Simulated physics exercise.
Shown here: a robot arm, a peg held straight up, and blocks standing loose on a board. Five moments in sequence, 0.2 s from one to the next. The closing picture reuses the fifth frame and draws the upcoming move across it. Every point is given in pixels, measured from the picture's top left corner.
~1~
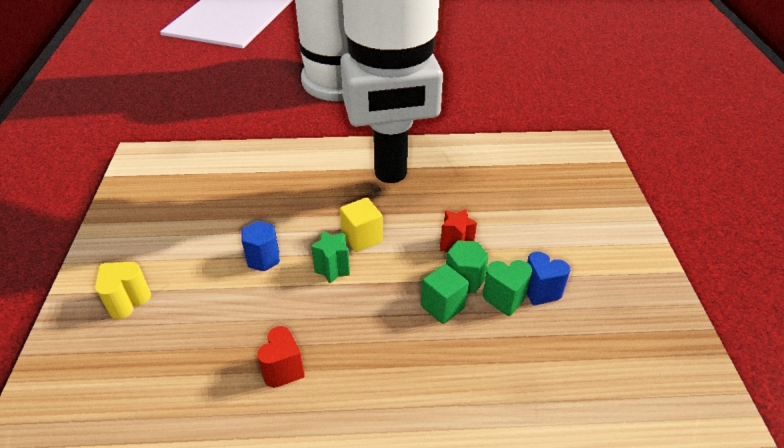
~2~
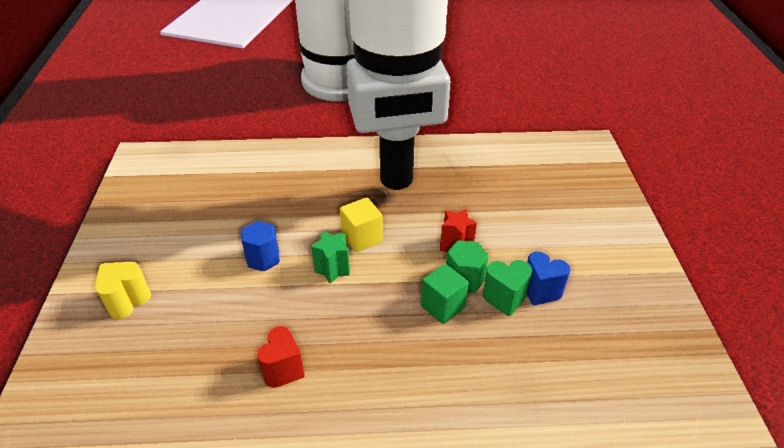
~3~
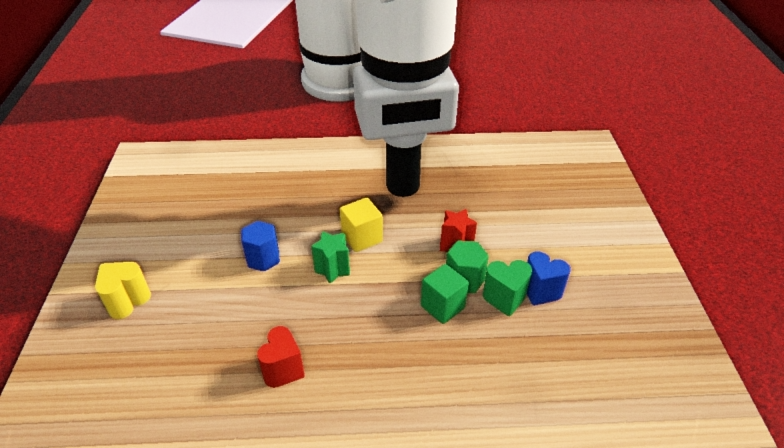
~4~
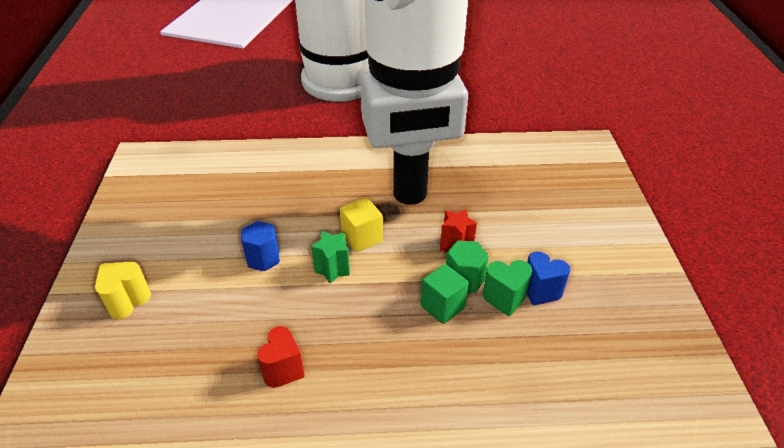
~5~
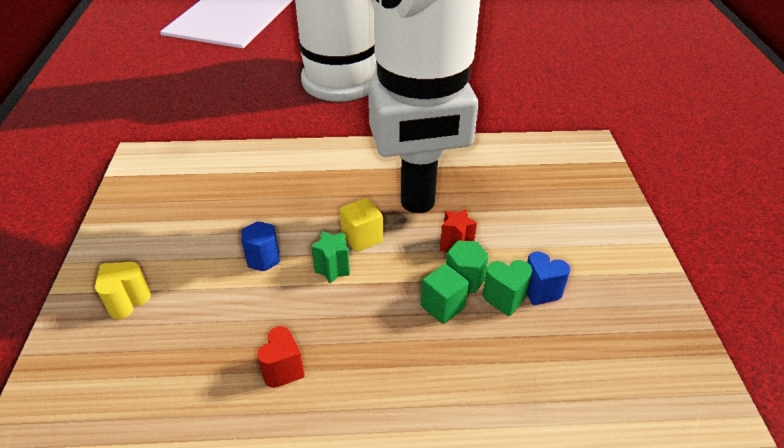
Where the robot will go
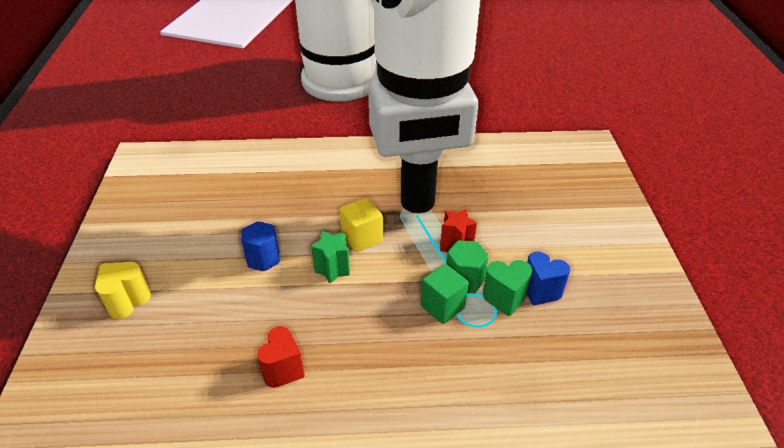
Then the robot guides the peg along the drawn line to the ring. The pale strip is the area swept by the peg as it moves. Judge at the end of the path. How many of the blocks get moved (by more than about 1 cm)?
By the end of the path, three or more blocks have moved more than about a centimetre.
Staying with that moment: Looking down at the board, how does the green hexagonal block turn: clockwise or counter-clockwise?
It spins clockwise.
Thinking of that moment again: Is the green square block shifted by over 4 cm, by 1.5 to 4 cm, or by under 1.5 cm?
Range: 1.5 to 4 cm.
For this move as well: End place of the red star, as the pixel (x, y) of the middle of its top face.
Its top middle: (482, 235).
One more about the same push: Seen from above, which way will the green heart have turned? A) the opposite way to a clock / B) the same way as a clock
That would be A.
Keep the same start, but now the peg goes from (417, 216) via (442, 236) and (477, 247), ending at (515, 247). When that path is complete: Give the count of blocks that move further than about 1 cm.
My best guess is that a single block moves over 1 cm.
The line goes from (417, 216) directly to (476, 310).
The first path, step by step. One third of the way, peg at (436, 232); red star at (472, 229), turned 15° anticlockwise.
Two thirds of the way, peg at (456, 264); green square block at (444, 284), turned 20° clockwise; red star at (482, 235), turned 50° anticlockwise; green hexagonal block at (481, 276), turned 20° clockwise; green heart at (523, 284), turned 45° anticlockwise.
At the end, peg at (478, 298); green square block at (446, 301), turned 80° clockwise; red star at (482, 235), turned 50° anticlockwise; green hexagonal block at (505, 312), turned 25° clockwise; green heart at (533, 296), turned 110° anticlockwise.
